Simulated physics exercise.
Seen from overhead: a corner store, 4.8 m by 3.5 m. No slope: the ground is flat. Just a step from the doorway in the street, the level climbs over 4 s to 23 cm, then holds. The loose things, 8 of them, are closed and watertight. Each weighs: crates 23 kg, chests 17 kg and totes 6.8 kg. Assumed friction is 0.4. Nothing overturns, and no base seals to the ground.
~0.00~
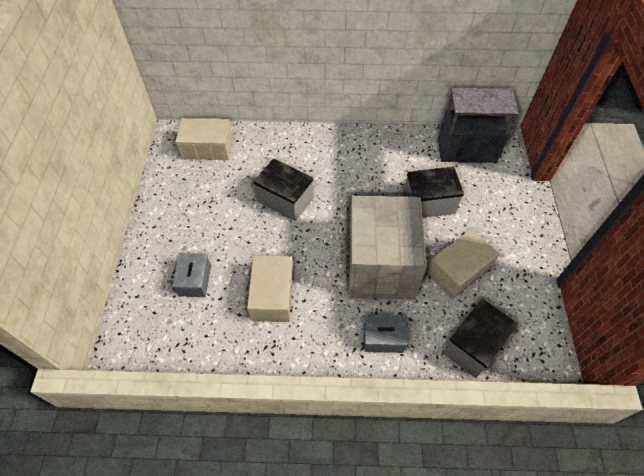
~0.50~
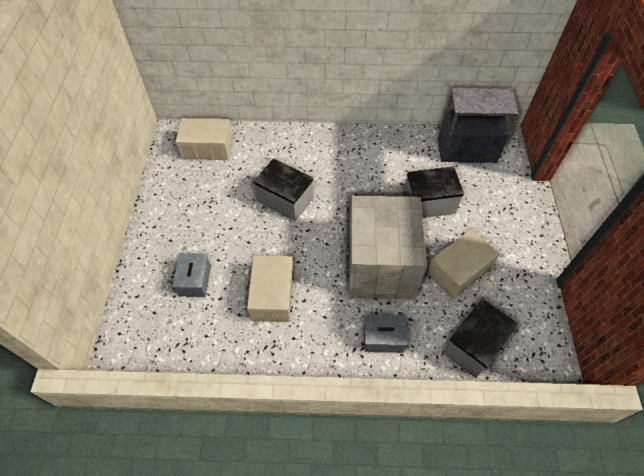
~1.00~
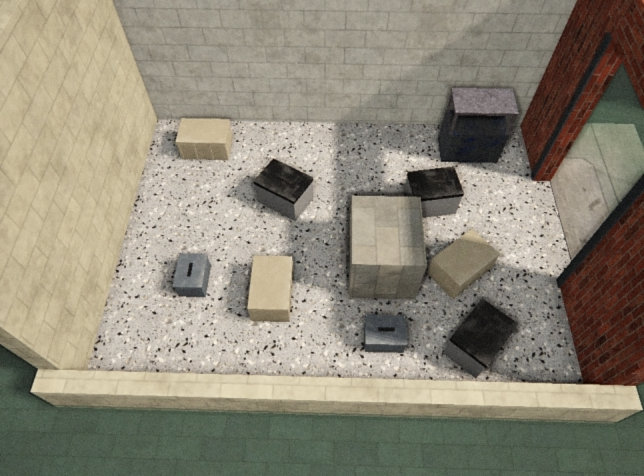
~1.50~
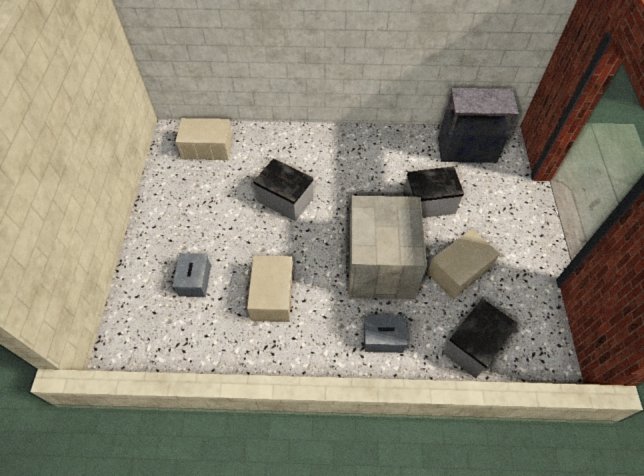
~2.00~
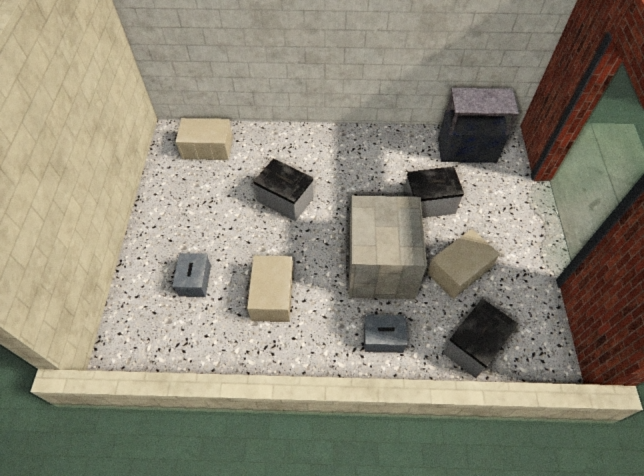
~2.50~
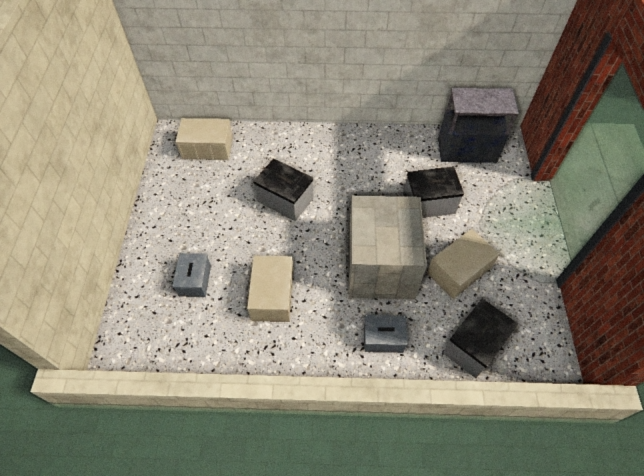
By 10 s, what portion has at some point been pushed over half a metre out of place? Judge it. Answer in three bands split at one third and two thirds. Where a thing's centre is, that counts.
Two thirds or more.
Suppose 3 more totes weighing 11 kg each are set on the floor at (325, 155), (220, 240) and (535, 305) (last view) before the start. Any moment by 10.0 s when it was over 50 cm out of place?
First one crosses the line, second one crosses the line, third one crosses the line.
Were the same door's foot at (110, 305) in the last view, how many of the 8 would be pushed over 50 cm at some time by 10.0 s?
In that case the number is 5.
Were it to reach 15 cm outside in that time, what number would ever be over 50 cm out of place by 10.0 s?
With that change, 1 of them.
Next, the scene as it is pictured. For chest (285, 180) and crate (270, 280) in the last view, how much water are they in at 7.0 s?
I'd estimate 5 cm for the first and 3 cm for the second.
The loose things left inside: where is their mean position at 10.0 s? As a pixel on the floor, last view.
The centre sits near (243, 303).
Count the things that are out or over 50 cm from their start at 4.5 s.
1 in all.
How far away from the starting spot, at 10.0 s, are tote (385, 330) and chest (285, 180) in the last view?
140 cm, 200 cm.
After 3.5 s 0 of 8 are over 50 cm from their spots; 0 afloat.
After 4.5 s 1 of 8 are over 50 cm from their spots; 0 afloat.
After 7.0 s 4 of 8 are over 50 cm from their spots; 2 afloat.
After 10.0 s 6 of 8 are over 50 cm from their spots, and 7 have been at some point; 6 afloat.
